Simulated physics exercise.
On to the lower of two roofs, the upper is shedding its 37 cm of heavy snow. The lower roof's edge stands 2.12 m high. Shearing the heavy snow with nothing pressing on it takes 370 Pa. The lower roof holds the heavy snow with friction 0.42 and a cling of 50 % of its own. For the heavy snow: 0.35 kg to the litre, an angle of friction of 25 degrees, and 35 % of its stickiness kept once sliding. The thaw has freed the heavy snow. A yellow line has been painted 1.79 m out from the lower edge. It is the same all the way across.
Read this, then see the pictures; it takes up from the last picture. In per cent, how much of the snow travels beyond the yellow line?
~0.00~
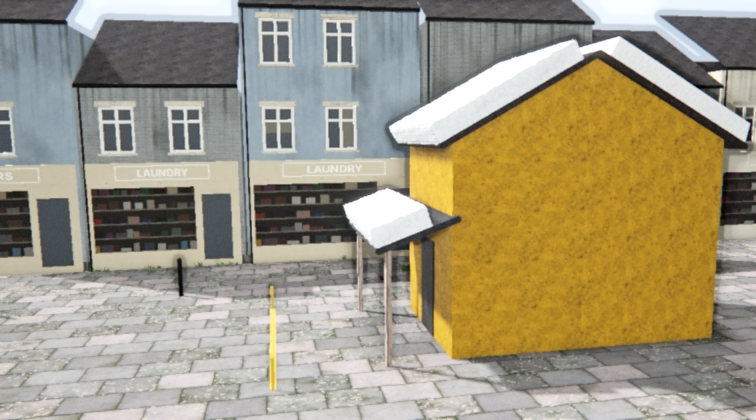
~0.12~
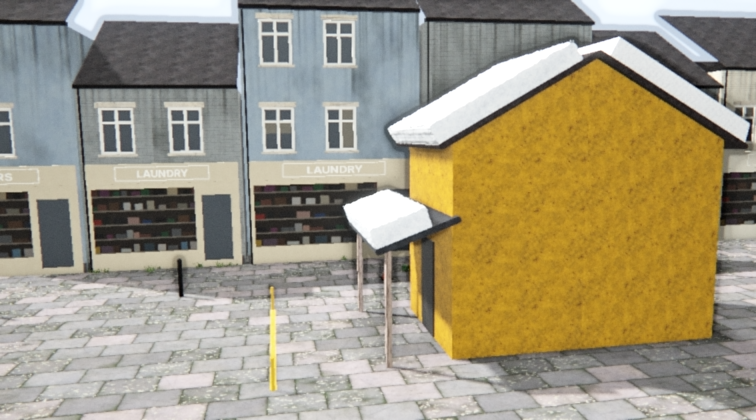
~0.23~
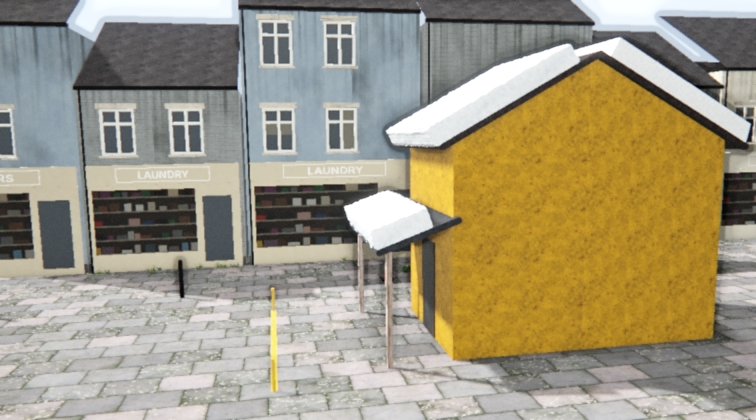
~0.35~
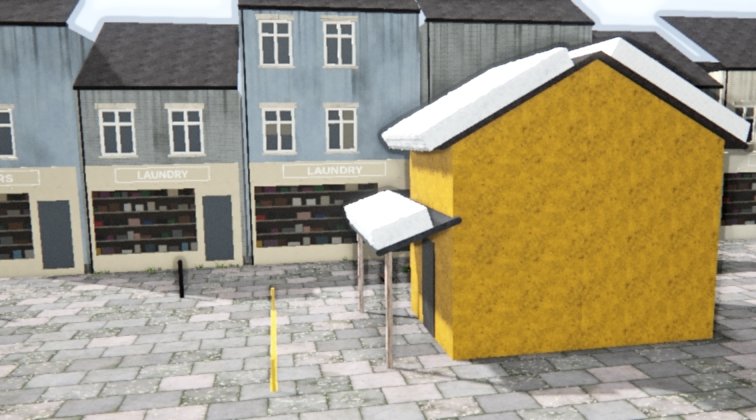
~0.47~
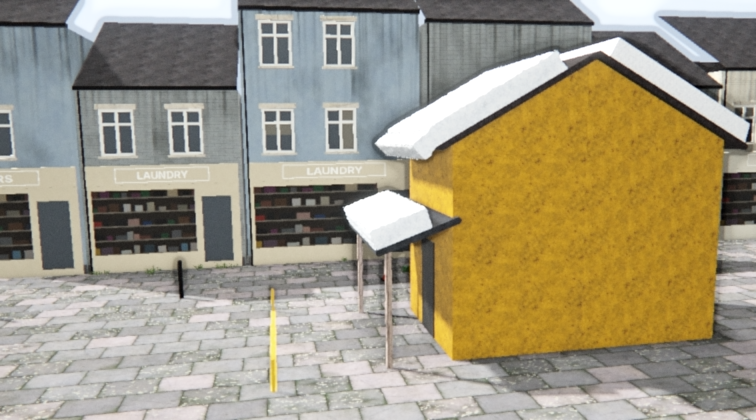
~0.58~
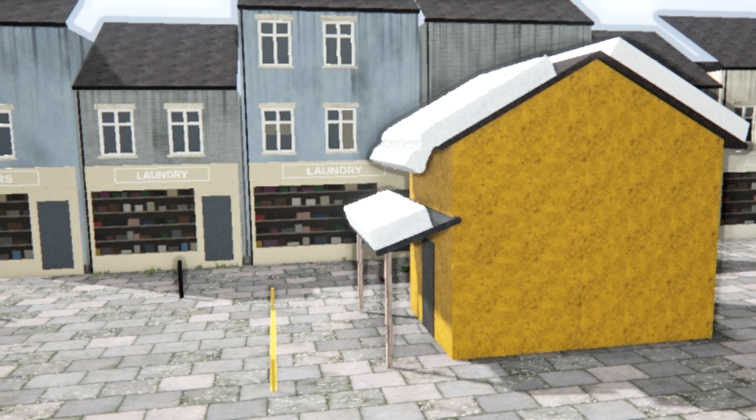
Something like 44 %.
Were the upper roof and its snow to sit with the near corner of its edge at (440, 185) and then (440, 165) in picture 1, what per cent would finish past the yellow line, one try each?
Roughly 50 per cent first and 45 per cent second.
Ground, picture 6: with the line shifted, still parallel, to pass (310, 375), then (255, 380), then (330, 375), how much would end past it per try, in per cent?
First try 55 per cent, second 40 per cent, third 60 per cent.
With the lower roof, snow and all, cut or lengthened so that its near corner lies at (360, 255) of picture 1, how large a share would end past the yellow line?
Estimate: Approx. 50 %.
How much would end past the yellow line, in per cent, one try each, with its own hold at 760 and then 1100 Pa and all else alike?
The answers, in order, are 40 % and 40 %.
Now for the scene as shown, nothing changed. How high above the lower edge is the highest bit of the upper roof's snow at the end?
0.7 m, give or take.
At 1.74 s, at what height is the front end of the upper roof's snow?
Close to 0.0 metres, I reckon.
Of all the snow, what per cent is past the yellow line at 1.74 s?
I'd say near 10 in a hundred.
By 1.11 s, none is below the lower edge and 0 % is past the line.
By 1.74 s, 65 % is below the lower edge and 11 % is past the line.
By 2.37 s, 80 % is below the lower edge and 44 % is past the line.
By 3.00 s, 80 % is below the lower edge and 44 % is past the line.
By 3.20 s, at the end, 80 % is below the lower edge and 44 % is past the line.
